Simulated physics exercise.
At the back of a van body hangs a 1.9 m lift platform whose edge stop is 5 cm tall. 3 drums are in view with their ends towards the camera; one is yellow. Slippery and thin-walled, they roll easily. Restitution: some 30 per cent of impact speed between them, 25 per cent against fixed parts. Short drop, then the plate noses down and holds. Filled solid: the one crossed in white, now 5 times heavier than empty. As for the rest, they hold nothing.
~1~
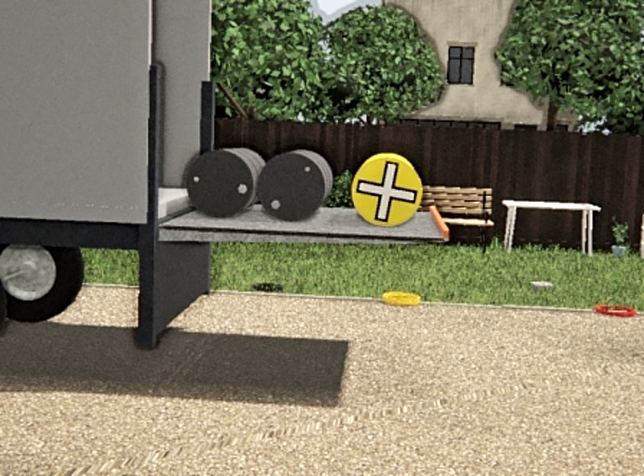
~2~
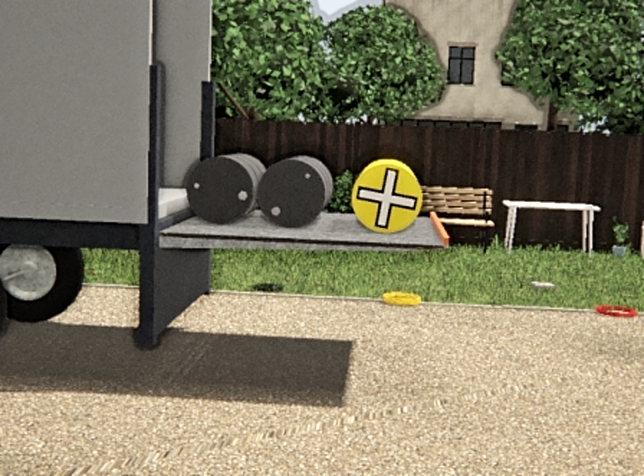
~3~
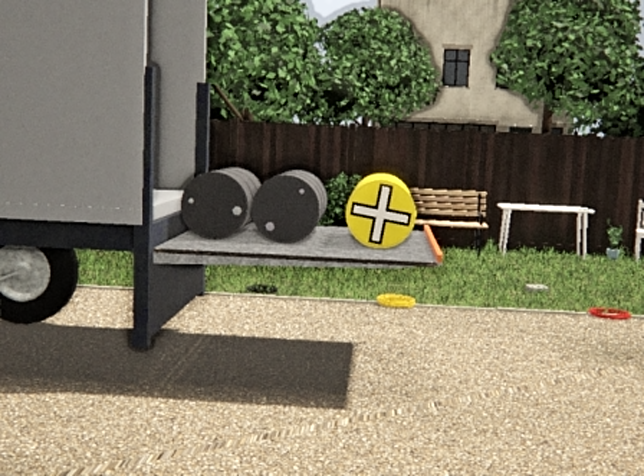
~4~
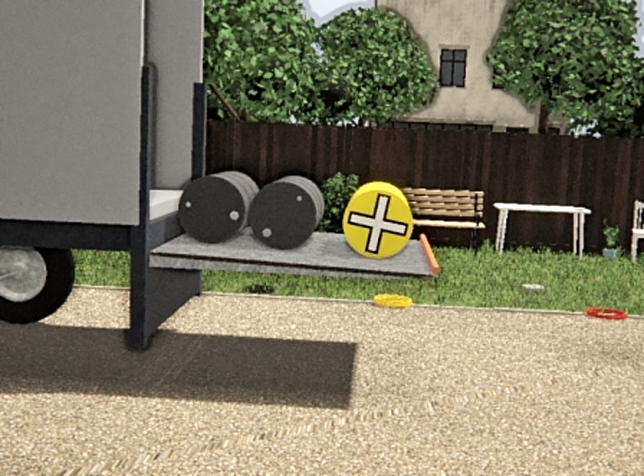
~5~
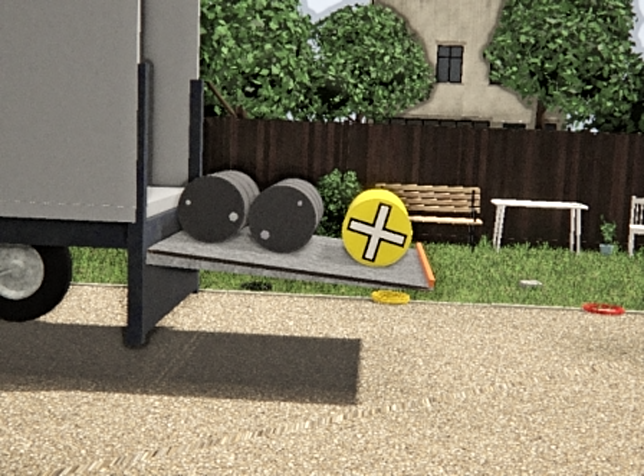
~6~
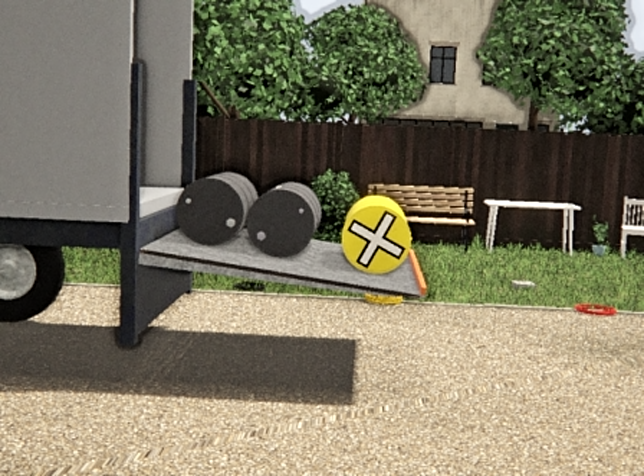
The clip opens on a level lift platform behind a van body, holding two dark drums and a yellow one with a white cross near the orange edge stop. The platform lowers slightly, then its outer end tilts downward, and the yellow drum turns a little towards the stop while the dark drums barely shift.
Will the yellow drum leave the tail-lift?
No.
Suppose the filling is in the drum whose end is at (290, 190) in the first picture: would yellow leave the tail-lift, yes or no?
If so, yellow does it.
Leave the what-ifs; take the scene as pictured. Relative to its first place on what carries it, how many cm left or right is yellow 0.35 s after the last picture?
Shift of yellow: 20, rightward.
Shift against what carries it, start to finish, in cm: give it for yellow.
Yellow shifts something like 20.
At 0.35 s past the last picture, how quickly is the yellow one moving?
Speed: Approx. 0.5 m/s.
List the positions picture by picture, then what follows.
Yellow (387, 192); plate level; stop at (446, 234); white cross at (387, 192), in the first frame.
Yellow (387, 198); plate level, in the second frame.
Yellow (381, 214); plate level, in the third frame.
Yellow (378, 224); plate tilted 2°; stop at (436, 271), in the fourth frame.
Yellow (377, 233); plate tilted 5°, in the fifth frame.
Yellow (376, 240); plate tilted 7°; stop at (424, 291), in the sixth frame.
Then, 0.35 s past the sixth picture, yellow is on the plate, 20 cm from the stop, rolling right; 0 over the stop so far.
Then, 0.75 s past the sixth picture, yellow as before; 0 over the stop so far.
Then, 1.15 s past the sixth picture, yellow as before; 0 over the stop so far.
Finally (1.65 s after the last picture), yellow is on the plate, 15 cm from the stop; 0 over the stop so far.
